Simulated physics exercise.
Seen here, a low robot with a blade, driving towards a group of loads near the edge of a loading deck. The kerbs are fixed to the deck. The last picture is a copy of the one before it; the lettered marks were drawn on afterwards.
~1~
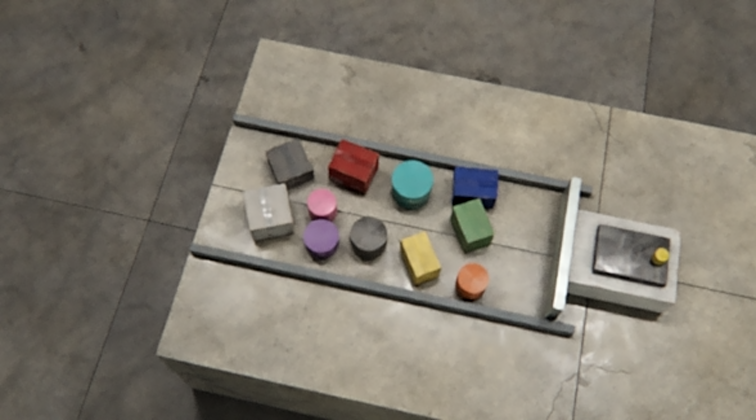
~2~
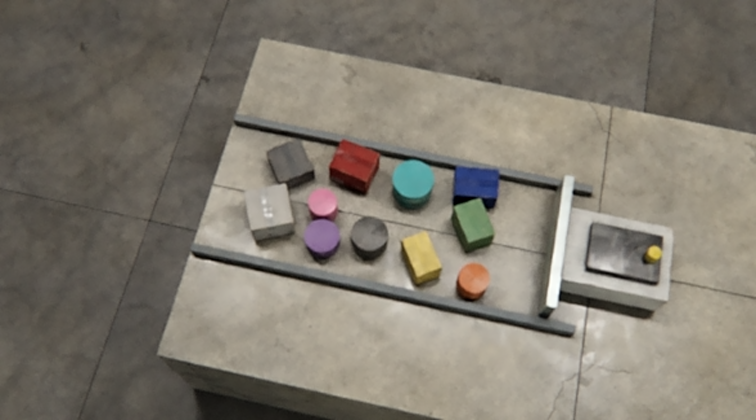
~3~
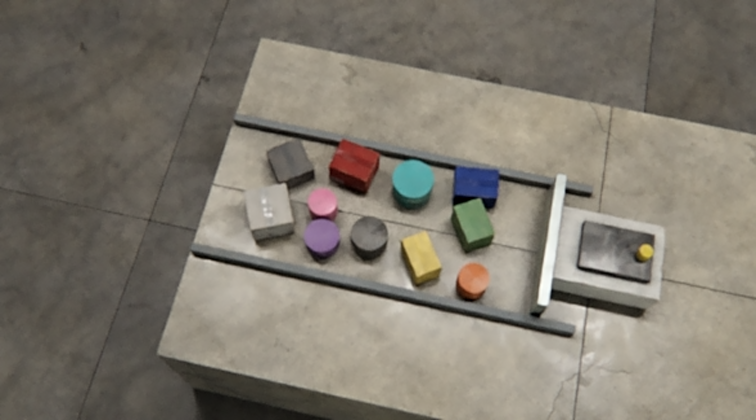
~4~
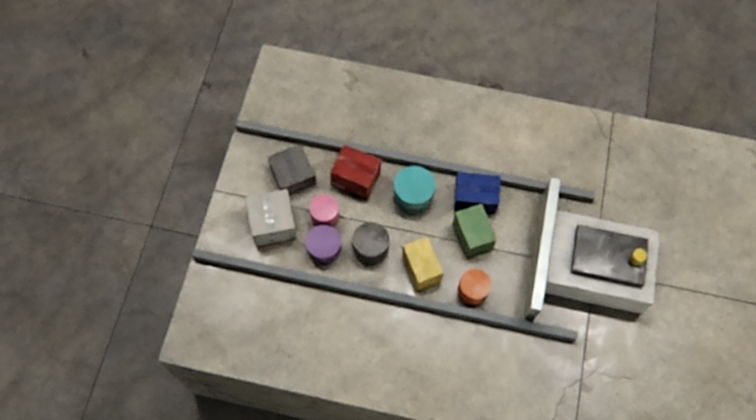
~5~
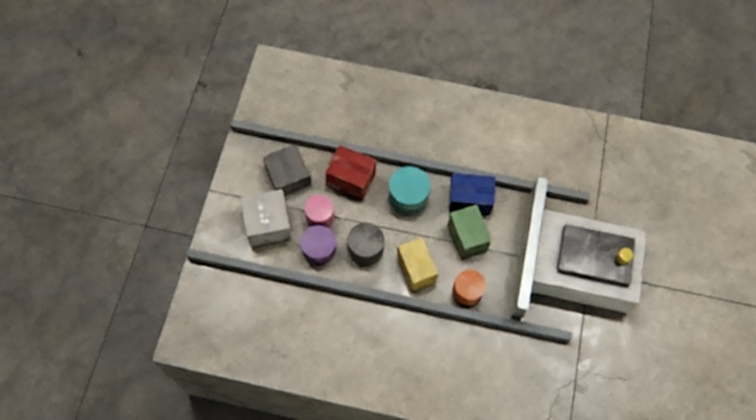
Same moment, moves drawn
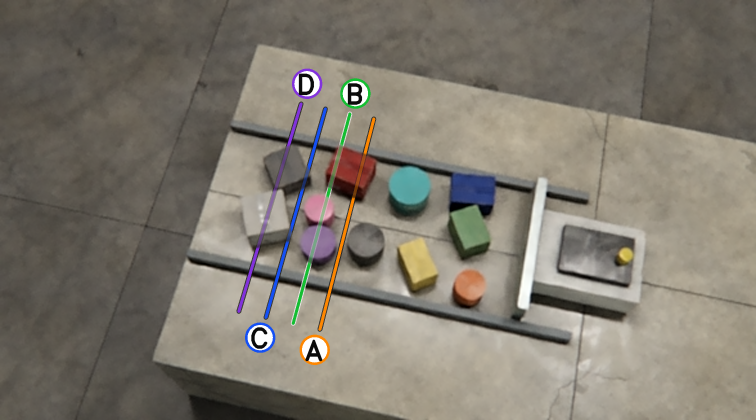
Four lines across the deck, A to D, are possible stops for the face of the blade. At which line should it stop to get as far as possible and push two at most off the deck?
It can go as far as C.
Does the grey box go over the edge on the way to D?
By then, yes.
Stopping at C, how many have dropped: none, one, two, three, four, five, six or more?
In all, two.
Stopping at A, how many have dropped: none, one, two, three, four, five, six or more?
In all, none.
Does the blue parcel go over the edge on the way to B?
By then, no.
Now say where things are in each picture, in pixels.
The first picture shows blue parcel (475, 187); white box (269, 212); grey box (290, 165).
The second picture shows robot (619, 251); orange canister (473, 282).
The third picture shows robot (611, 250); yellow crate (421, 258).
The fourth picture shows robot (604, 254); pink canister (325, 213).
The fifth picture shows robot (591, 253); turquoise pail (409, 191); red box (351, 173); blue parcel (472, 194).
On the marked copy, A at (348, 218); B at (323, 213); C at (297, 207); D at (272, 202).
Following C. Soon after the start, robot (505, 235); orange canister (414, 281); blue parcel (428, 183).
Later, robot (419, 217); grey box (245, 179); red box (269, 152).
In the end, robot (355, 203); red box over the edge; grey box over the edge; two fallen.
As for the rest, A is within the limit but short; B is within the limit but short; D drops five.
